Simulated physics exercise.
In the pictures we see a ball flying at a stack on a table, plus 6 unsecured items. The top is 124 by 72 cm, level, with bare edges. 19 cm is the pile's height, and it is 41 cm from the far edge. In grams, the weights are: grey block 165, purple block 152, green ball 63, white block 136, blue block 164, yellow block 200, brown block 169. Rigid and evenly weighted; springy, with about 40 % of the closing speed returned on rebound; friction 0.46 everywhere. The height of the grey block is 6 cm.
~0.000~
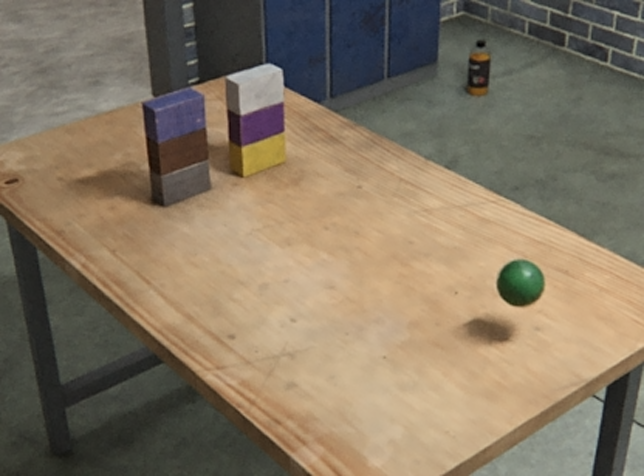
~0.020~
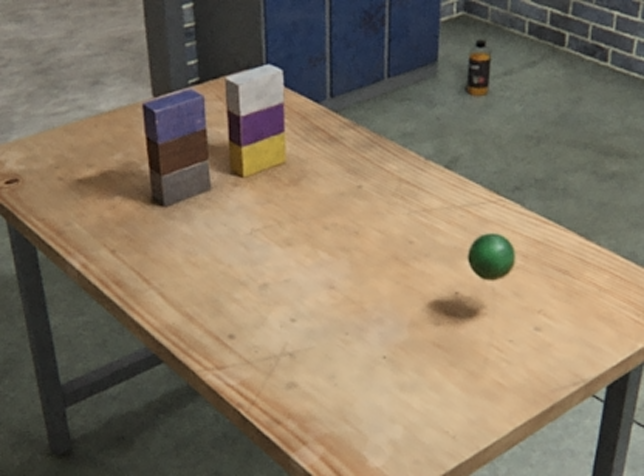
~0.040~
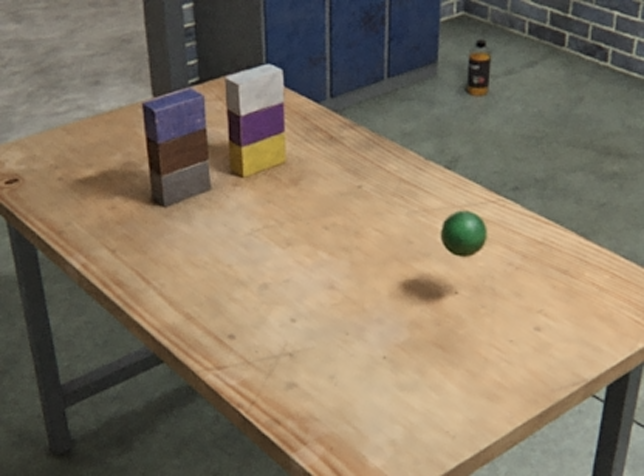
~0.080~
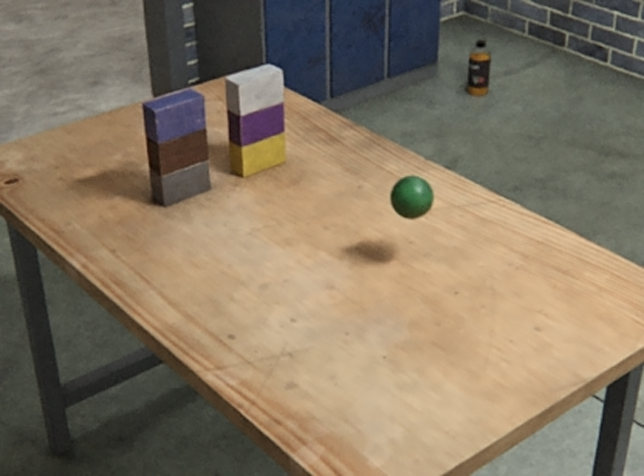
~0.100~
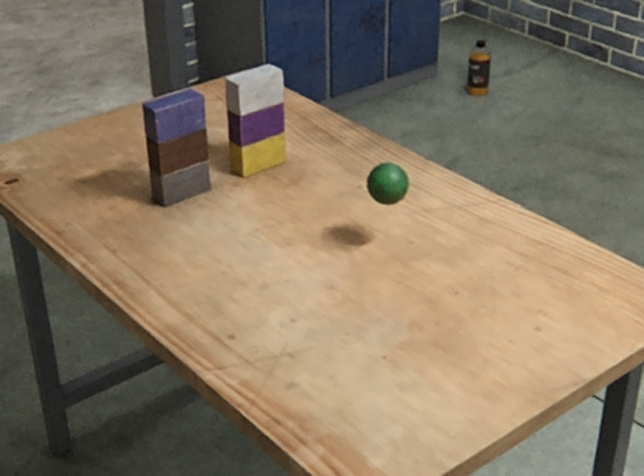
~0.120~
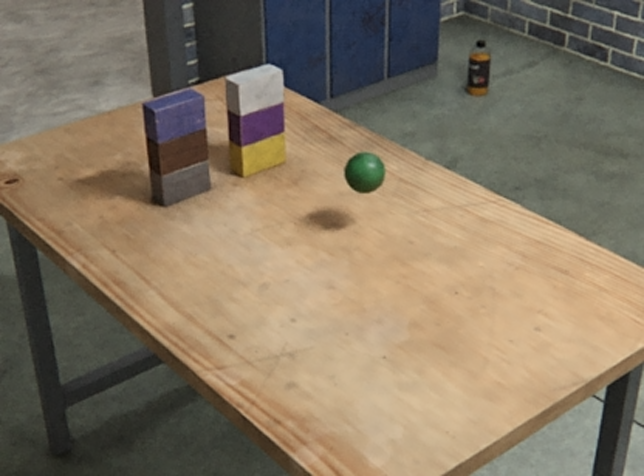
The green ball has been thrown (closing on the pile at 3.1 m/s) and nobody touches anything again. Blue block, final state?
Upright.
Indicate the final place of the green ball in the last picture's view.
Near (327, 153).
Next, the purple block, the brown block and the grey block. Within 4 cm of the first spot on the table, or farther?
Note: Purple block departs its position. Brown block is left in place. Grey block is left in place.
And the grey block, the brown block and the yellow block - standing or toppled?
Outcome noted - the grey block survives without falling, the brown block survives without falling, the yellow block survives without falling.
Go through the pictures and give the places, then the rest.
Gap 63 cm; green ball (520, 283); blue block (175, 115), in the first picture.
Gap 56 cm; green ball (492, 257); white block (255, 90), in the second picture.
Gap 50 cm; green ball (464, 234); brown block (178, 148), in the third picture.
Gap 37 cm; green ball (412, 197); purple block (256, 121), in the fourth picture.
Gap 31 cm; green ball (388, 184); yellow block (258, 151), in the fifth picture.
Gap 25 cm; green ball (365, 173); blue block (175, 116), in the sixth picture.
After 0.42 s, green ball near (307, 157); white block 17° off upright; purple block 17° off upright; yellow block moved 4 cm.
After 0.72 s, green ball near (325, 155); white block 61° off upright; purple block on its side; yellow block moved 4 cm.
In the end (1.6 s), toppled on the table, purple block and white block; not toppled but over 4 cm from the start, yellow block; the other 3 under 4 cm from the start. At the end, from the last picture's camera, blue block near (175, 116).
